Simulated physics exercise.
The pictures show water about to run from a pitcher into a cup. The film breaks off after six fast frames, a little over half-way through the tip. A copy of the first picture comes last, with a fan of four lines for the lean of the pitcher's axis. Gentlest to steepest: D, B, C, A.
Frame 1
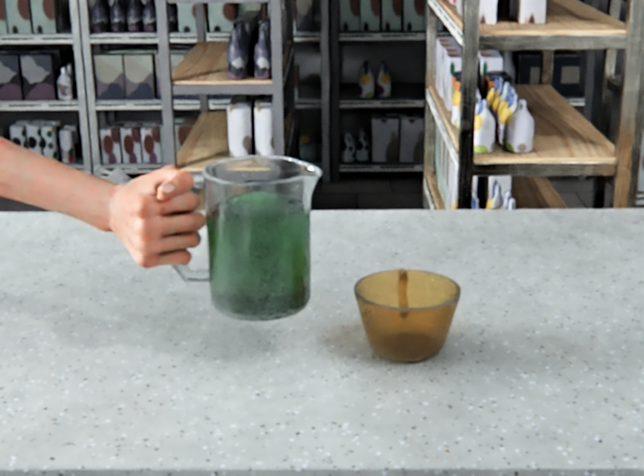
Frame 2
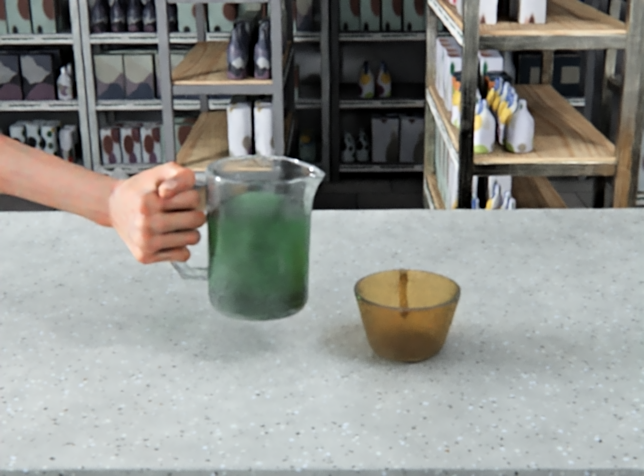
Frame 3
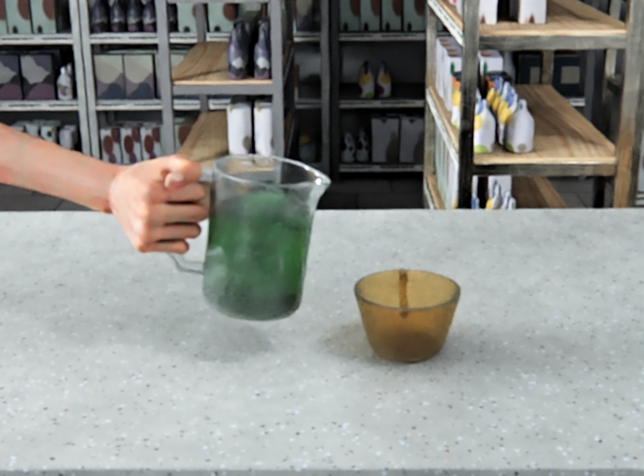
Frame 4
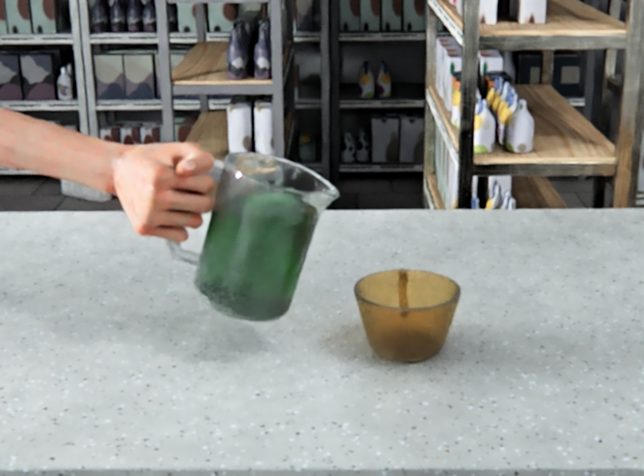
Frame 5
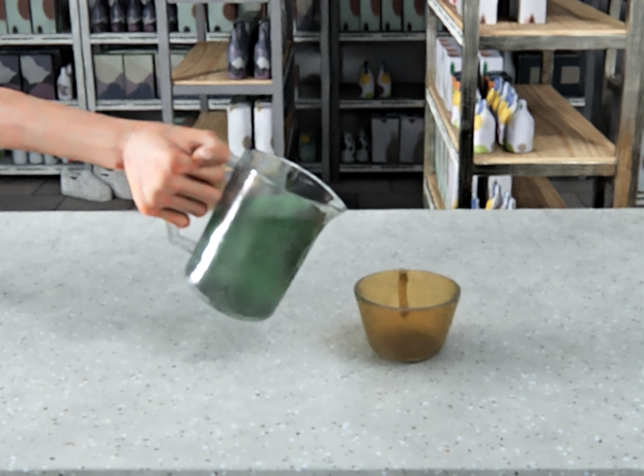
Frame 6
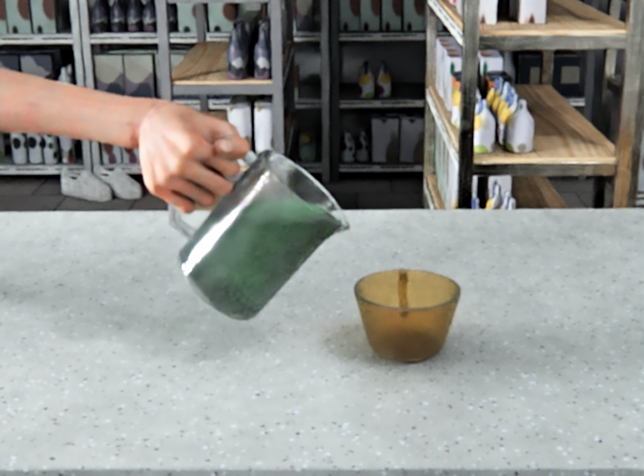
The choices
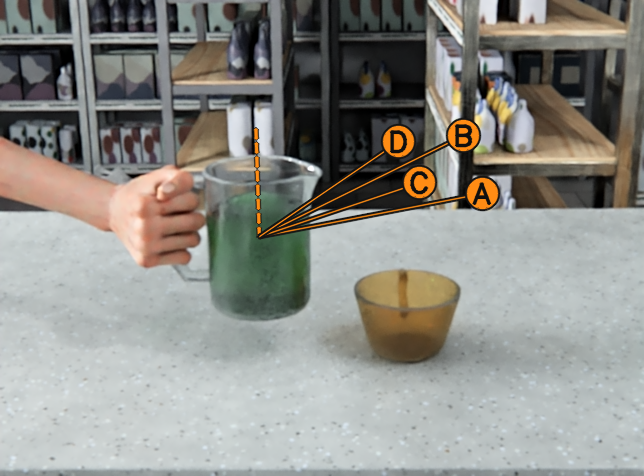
A hand lifts and tilts a glass pitcher of green liquid rightward beside an amber cup.
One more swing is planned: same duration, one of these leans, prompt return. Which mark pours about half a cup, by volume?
Use tilt B.
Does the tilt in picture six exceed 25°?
Yes, it does.
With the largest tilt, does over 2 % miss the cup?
Yes, it does.
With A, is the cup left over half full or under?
Over half.
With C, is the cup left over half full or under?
Over half.
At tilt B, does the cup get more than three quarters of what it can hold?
No, less.
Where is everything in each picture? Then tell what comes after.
In the first picture, upright, lip at (319, 172); rim of the cup round (407, 288); nothing has left yet.
In the second picture, tipped about 2°, lip at (322, 174); nothing has left yet.
In the third picture, tipped about 8°, lip at (328, 181); nothing has left yet.
In the fourth picture, tipped about 17°, lip at (337, 193); nothing has left yet.
In the fifth picture, tipped about 29°, lip at (344, 208); nothing has left yet.
In the sixth picture, tipped about 40°, lip at (348, 226); nothing has left yet.
In orange, A at (465, 196); B at (448, 143); C at (403, 188); D at (384, 151).
If A is chosen, the cup ends with about 77 % of what it can hold; 14 % of the water is spilt.
If B is chosen, the cup ends with about 48 % of what it can hold.
If C is chosen, the cup ends with about 67 % of what it can hold; 5 % of the water is spilt.
If D is chosen, the cup ends with about 29 % of what it can hold.
